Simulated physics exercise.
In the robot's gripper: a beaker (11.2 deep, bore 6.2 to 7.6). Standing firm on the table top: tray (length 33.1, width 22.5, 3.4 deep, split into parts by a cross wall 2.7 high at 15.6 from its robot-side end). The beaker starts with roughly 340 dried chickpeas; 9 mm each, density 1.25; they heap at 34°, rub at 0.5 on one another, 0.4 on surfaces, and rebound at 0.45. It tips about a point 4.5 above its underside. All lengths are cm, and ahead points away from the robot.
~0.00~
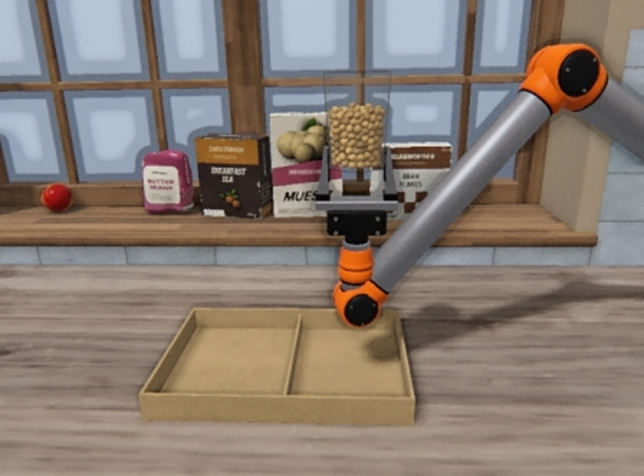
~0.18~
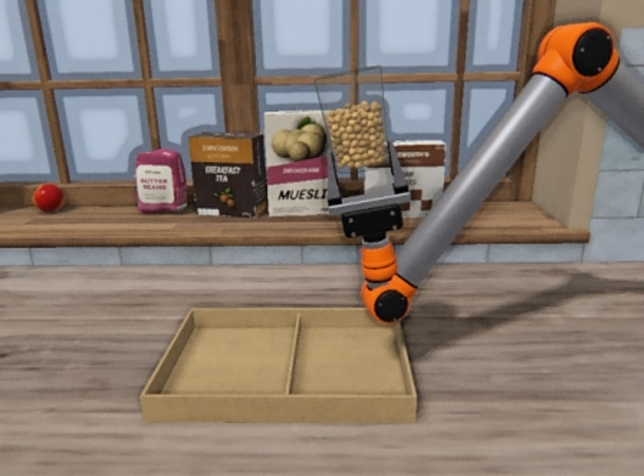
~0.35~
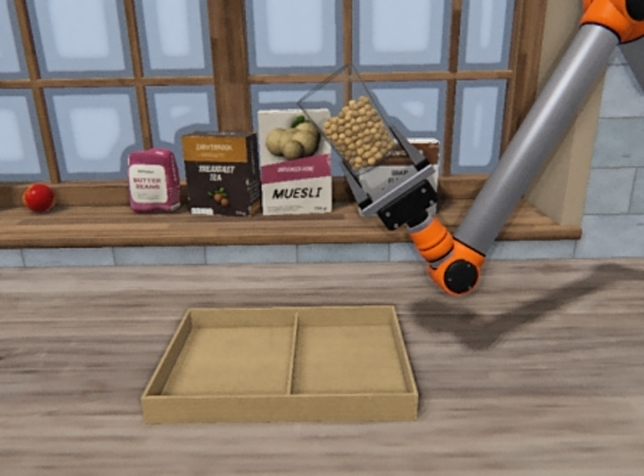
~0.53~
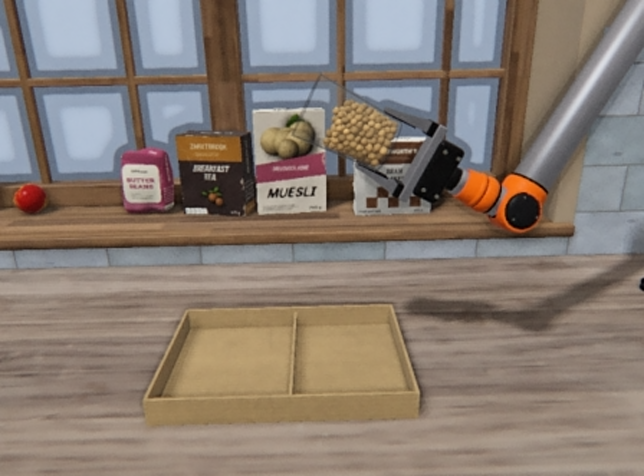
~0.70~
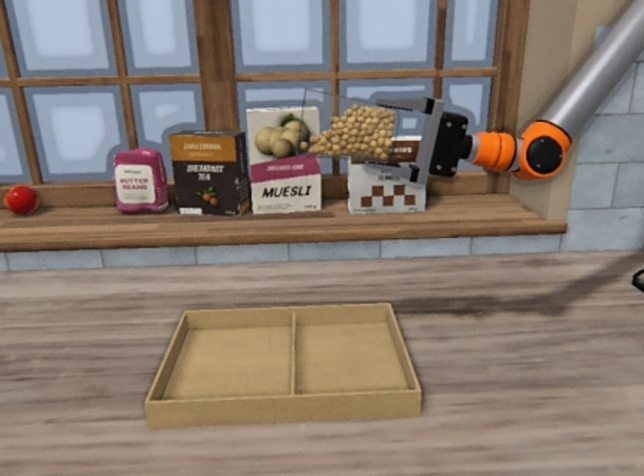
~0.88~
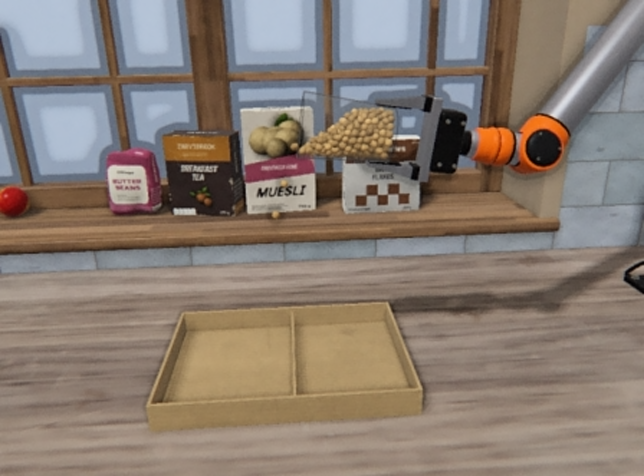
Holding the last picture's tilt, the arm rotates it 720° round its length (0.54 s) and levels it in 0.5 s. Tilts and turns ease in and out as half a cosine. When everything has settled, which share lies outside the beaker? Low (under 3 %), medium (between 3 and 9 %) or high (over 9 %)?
Answer: High; over 9 % of the dried chickpeas finish outside the beaker.
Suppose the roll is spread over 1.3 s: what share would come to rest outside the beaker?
Then about 35 per cent.
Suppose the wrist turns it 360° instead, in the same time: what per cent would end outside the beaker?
It would be near 15 per cent.
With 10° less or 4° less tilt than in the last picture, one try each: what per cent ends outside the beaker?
Some 0 and 5 per cent.
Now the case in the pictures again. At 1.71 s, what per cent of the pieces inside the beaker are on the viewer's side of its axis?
About 50 per cent.
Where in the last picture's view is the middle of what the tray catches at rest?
Around (234, 383).
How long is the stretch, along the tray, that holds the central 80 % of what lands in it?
Some 14 cm.
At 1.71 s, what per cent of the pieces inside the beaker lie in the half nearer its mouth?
Some 30 per cent.
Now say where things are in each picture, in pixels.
Beaker middle at (357, 122), upright; upper third of the load around (358, 118), from x 330 to 380, top at y 105; 337 in the beaker, in the first frame.
Beaker middle at (355, 122), tipped 10°; upper third of the load around (358, 118), from x 330 to 385, top at y 105, in the second frame.
Beaker middle at (351, 123), tipped 35°; upper third of the load around (357, 119), from x 325 to 390, top at y 100, in the third frame.
Beaker middle at (349, 126), tipped 63°; upper third of the load around (356, 119), from x 325 to 395, top at y 105, in the fourth frame.
Beaker middle at (348, 129), tipped 80°; upper third of the load around (364, 121), from x 305 to 390, top at y 110, in the fifth frame.
Beaker middle at (348, 130), tipped 82°; upper third of the load around (366, 124), from x 275 to 390, top at y 110; 335 in the beaker, 2 in flight or on a rim, in the sixth frame.
By 1.30 s, tipped 82°, highest piece 38 above the table; 307 in the beaker, 11 in the far-side part, 19 in flight or on a rim.
By 1.71 s, tipped 30°, highest piece 38 above the table; 292 in the beaker, 31 in the far-side part, 6 on the table or floor, 8 in flight or on a rim.
By 2.12 s, upright, highest piece 38 above the table; 292 in the beaker, 36 in the far-side part, 9 on the table or floor.
By 2.82 s, upright, highest piece 38 above the table; 292 in the beaker, 36 in the far-side part, 9 on the table or floor.
Final count, 292 in the beaker, 36 in the far-side part, 9 on the table or floor. That is 13 % outside the beaker.
